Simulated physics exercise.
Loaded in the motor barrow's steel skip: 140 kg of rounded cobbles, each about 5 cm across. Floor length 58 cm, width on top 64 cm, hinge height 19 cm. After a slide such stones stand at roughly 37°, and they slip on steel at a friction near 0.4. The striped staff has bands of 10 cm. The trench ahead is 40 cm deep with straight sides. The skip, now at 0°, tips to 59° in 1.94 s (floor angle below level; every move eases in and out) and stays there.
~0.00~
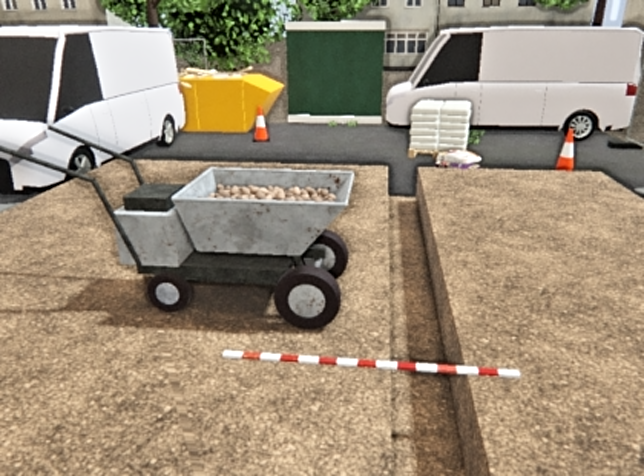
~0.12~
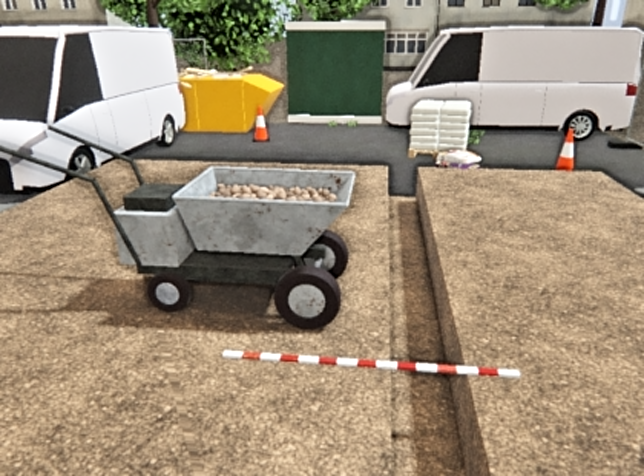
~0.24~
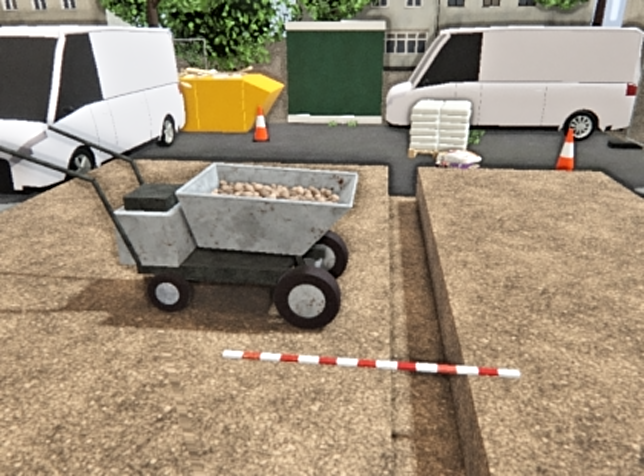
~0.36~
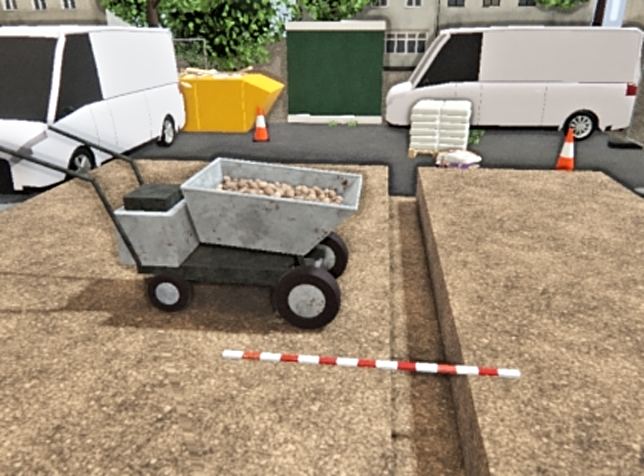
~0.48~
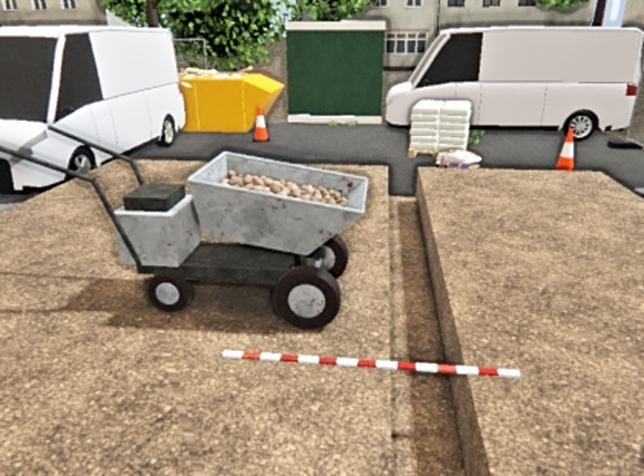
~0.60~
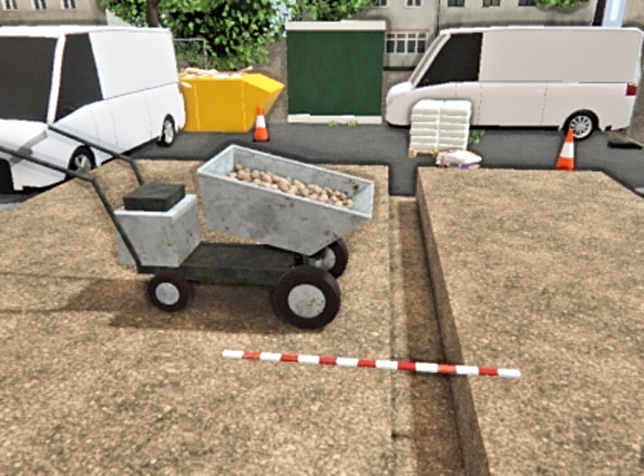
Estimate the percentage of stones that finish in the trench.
About 59 per cent.
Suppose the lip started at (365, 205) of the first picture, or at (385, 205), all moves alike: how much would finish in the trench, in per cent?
Near 45 per cent from the first place, 25 from the second.
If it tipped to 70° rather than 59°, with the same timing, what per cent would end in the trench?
Then about 80 per cent.
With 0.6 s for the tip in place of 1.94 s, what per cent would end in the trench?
Then about 40 per cent.
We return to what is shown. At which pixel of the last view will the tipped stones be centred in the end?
Near (426, 355).
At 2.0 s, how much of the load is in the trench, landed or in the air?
About 15 per cent by then.
After 1.5 s the floor is at 50°; 100 % in the skip; the foremost stones are at (401, 244).
After 2.0 s the floor is at 59°; 84 % in the skip, 15 % in the trench, 2 % past the trench; the foremost stones are at (470, 314).
After 2.4 s the floor is at 59°; 63 % in the skip, 29 % in the trench, 8 % past the trench; the foremost stones are at (519, 311).
After 4.3 s the floor is at 59°; 31 % in the skip, 59 % in the trench, 10 % past the trench; the foremost stones are at (553, 312).
